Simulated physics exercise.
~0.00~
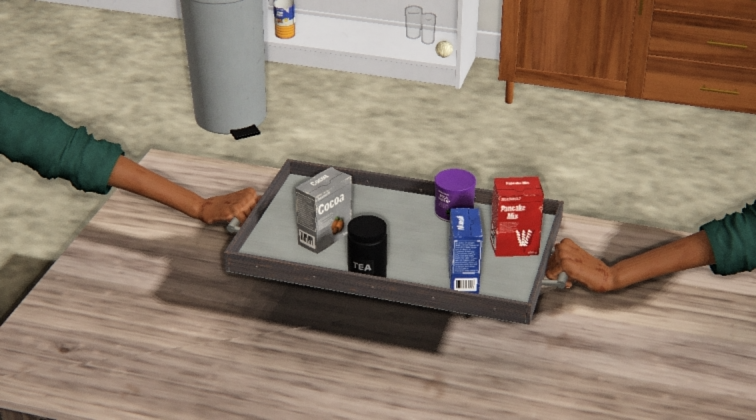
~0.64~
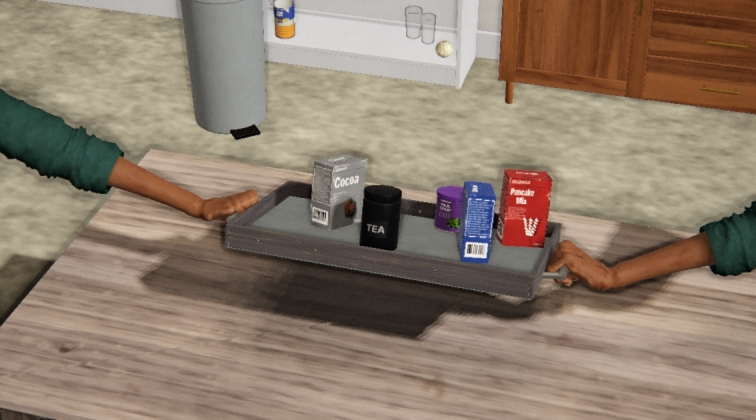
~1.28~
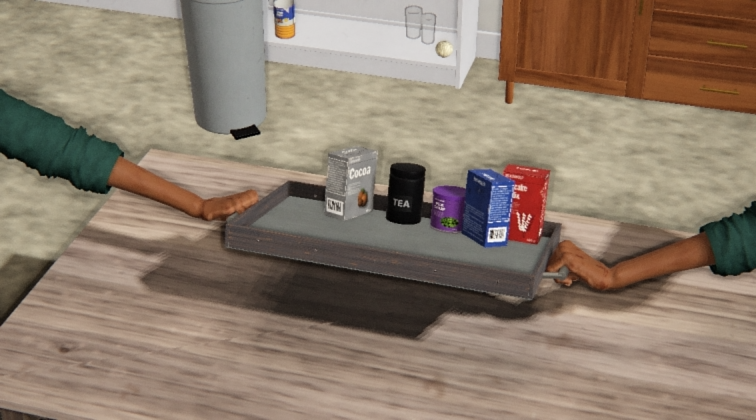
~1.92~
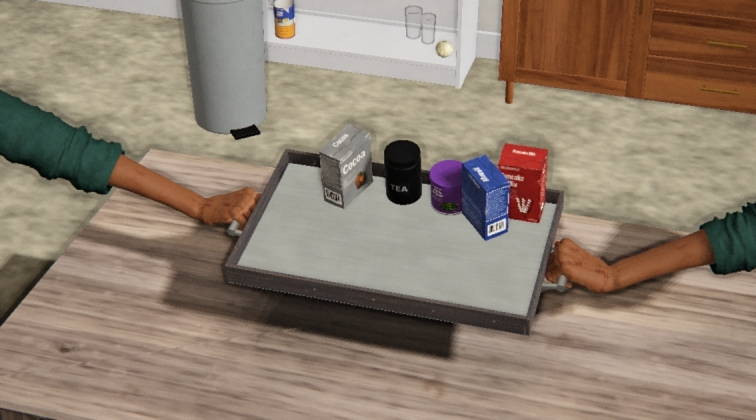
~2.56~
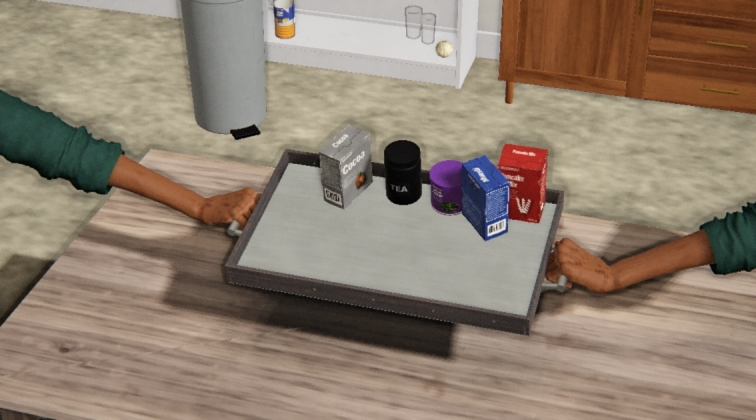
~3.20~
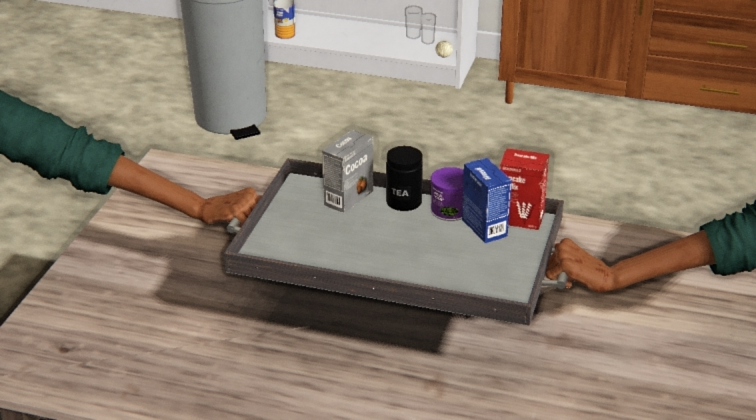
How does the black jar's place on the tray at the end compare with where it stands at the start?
At the start the black jar stands near the front rim, left of the middle. By the end it is farther back and a little to the right, near the far rim between the grey packet and the purple tin.
